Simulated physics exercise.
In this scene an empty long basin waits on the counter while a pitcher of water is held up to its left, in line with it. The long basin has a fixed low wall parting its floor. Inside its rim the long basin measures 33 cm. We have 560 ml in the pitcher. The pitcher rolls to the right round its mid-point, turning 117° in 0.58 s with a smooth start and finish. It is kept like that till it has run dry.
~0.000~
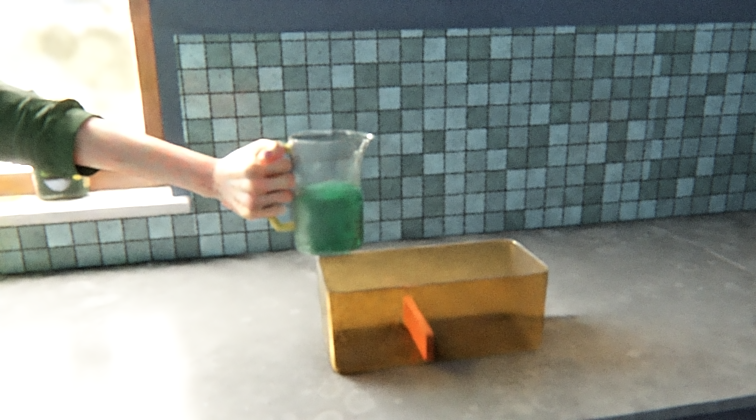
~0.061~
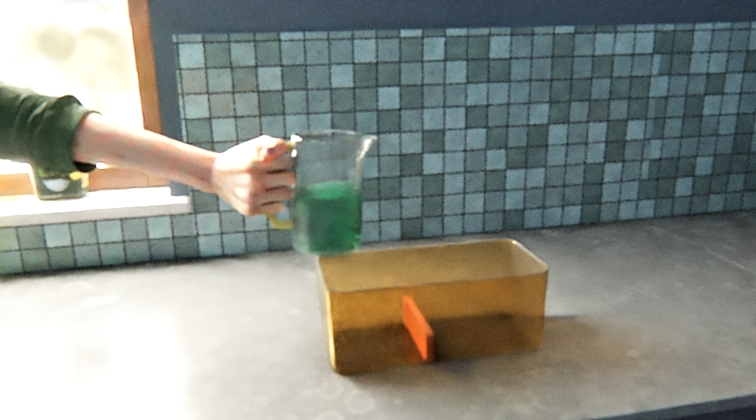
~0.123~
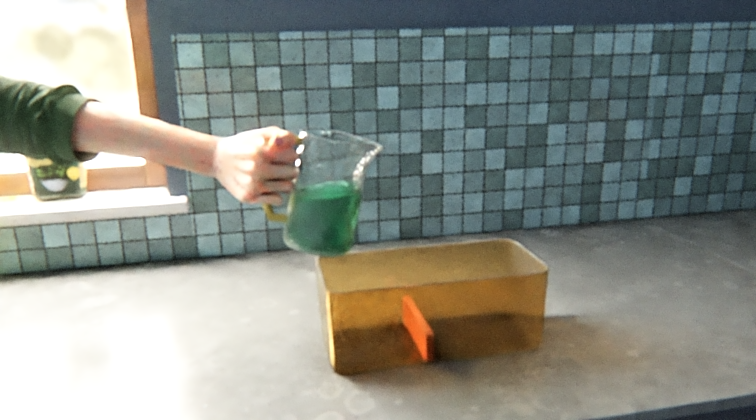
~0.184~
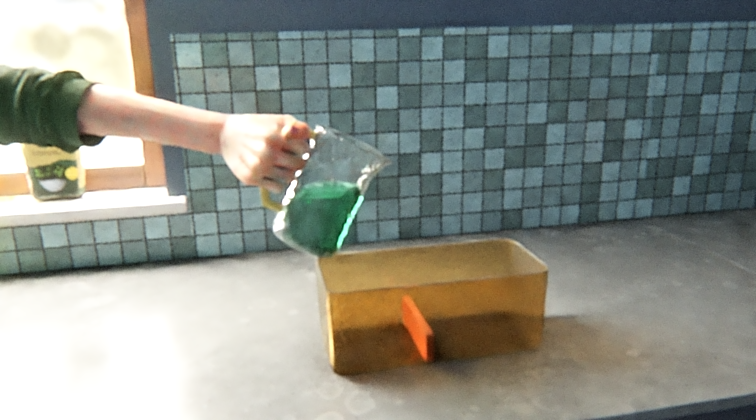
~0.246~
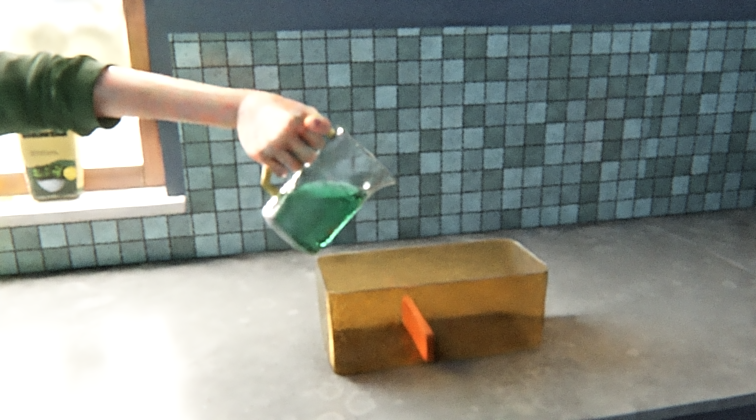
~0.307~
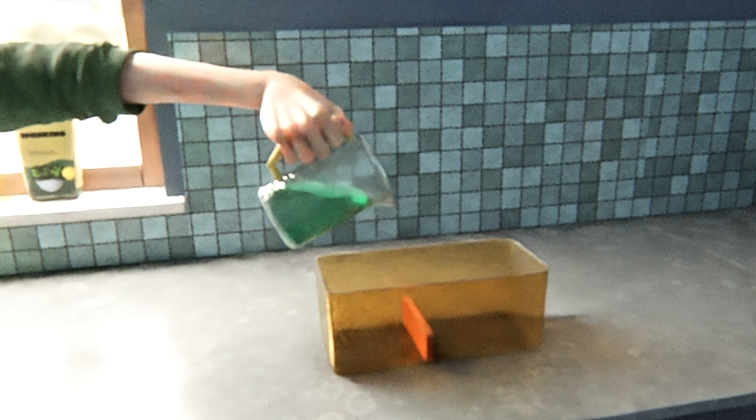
On a kitchen counter, a hand tilts a pitcher of green liquid rightward above an amber basin.
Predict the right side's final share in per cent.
The right side finishes with roughly 34 per cent.
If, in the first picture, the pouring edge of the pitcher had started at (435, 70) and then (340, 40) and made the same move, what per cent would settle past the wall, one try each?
75 in a hundred, followed by 25 in a hundred.
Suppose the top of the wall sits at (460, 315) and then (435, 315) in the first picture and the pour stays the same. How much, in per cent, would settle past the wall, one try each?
Result: 15 per cent, then 10 per cent.
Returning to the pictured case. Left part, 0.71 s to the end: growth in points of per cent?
Close to 10% of the whole.
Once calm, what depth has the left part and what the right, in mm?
20 mm left, 8 mm right.
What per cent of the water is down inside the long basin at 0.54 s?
Roughly 18 per cent.
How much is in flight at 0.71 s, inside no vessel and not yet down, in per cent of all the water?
9 per cent or so.
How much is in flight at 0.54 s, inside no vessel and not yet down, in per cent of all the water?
20 %.
Then, 0.54 s in, the tilt is 116° and 62 per cent is still to pour, 18 is left of the wall and 0 right of it.
Then, 0.71 s in, the tilt is 117° and 13 per cent is still to pour, 54 is left of the wall and 24 right of it.
Then, 0.89 s in, the tilt is 117° and 1 per cent is still to pour, 64 is left of the wall and 34 right of it.
Then, 1.08 s in, the tilt is 117° and 0 per cent is still to pour, 65 is left of the wall and 33 right of it.
Finally, 65 per cent lies left of the wall, 34 right of it and 1 outside.
